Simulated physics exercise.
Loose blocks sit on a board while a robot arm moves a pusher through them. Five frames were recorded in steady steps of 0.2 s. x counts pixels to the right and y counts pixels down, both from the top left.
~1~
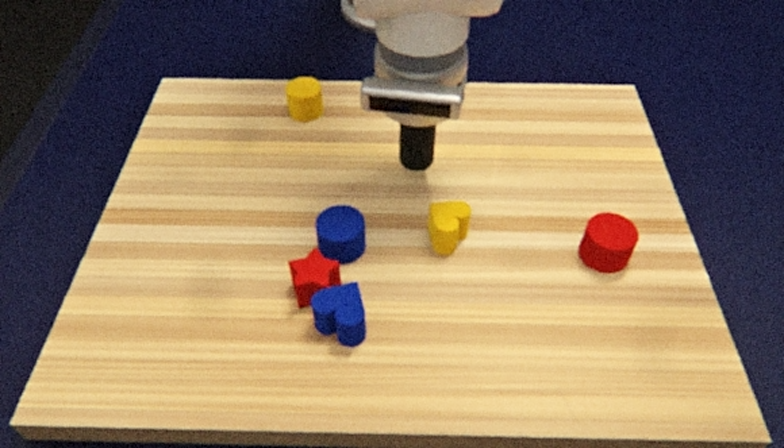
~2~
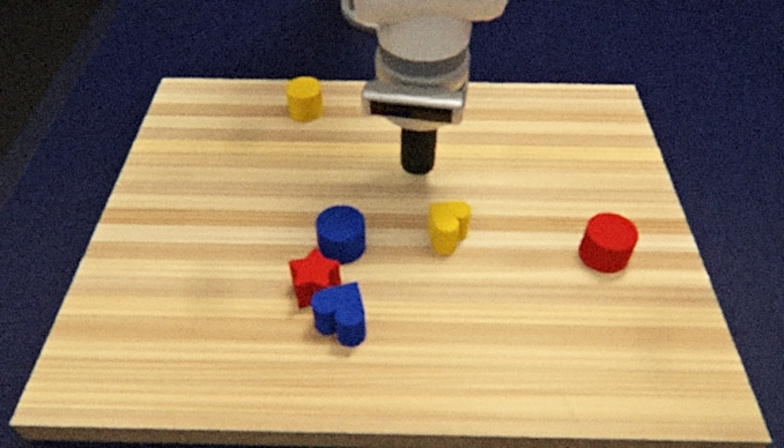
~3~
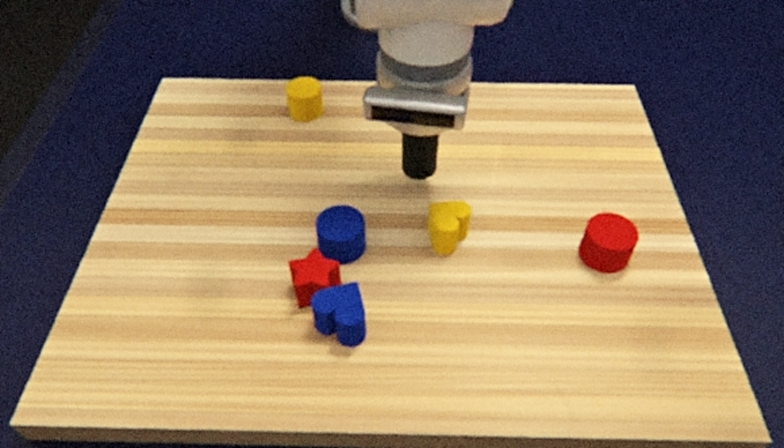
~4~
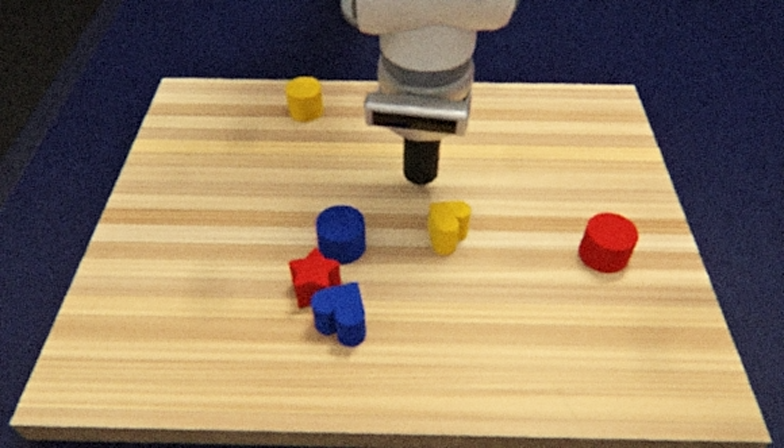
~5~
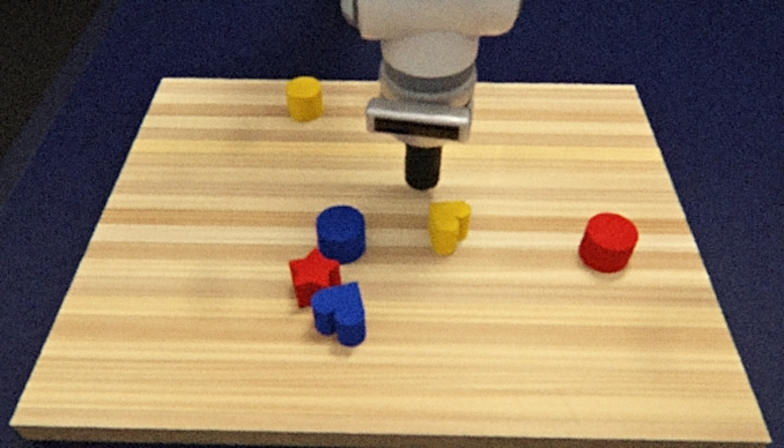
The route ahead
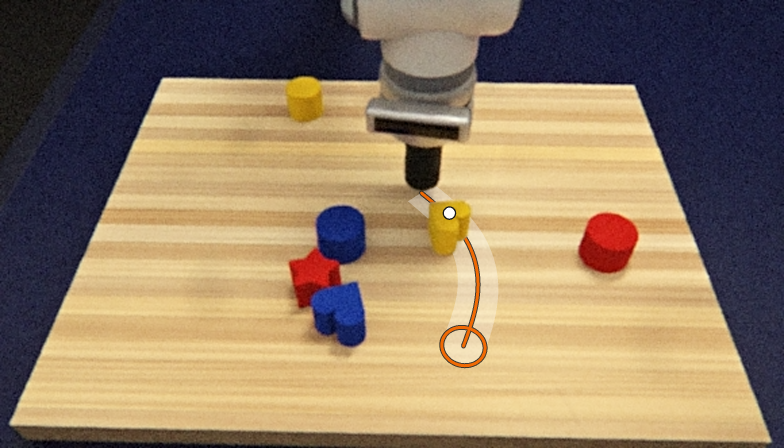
On a light striped wooden board over a dark blue surface, seen from above at an angle, a robot arm reaches in from the top. A yellow cylinder sits at the upper left, a blue cylinder, red star and blue heart cluster left of centre, a yellow heart near the middle and a red cylinder at right. The black-tipped arm moves slightly downward toward the viewer, touching nothing, while every block stays still.
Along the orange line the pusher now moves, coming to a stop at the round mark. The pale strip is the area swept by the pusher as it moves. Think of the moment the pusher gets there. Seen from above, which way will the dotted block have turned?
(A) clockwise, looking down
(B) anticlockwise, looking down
It's A.
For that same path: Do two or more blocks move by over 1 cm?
I expect not.
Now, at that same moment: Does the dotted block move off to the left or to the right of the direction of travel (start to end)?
To the path's right.
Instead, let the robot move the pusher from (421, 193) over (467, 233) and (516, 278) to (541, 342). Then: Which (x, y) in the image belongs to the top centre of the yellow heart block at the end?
Near (464, 246).
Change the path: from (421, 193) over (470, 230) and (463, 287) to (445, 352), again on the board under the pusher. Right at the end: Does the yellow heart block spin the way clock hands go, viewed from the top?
Final answer: Yes.
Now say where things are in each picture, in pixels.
Tip of the pusher (416, 161), middles of tops, yellow heart block (449, 213), in the first picture.
Pusher (418, 165), nothing pushed, in the second picture.
Pusher (419, 169), nothing pushed, in the third picture.
Pusher (420, 174), nothing pushed, in the fourth picture.
Pusher (422, 179), yellow heart block (449, 213), in the fifth picture.
The line goes from (421, 193) through (461, 232) and (478, 285) to (463, 346); the dot is on the yellow heart block.
The first path, step by step. One third of the way, pusher (463, 219); yellow heart block (459, 237), turned 35° clockwise.
Two thirds of the way, pusher (480, 273); yellow heart block (461, 291), turned 60° clockwise.
At the end, pusher (466, 334); yellow heart block (435, 351), turned 75° clockwise.
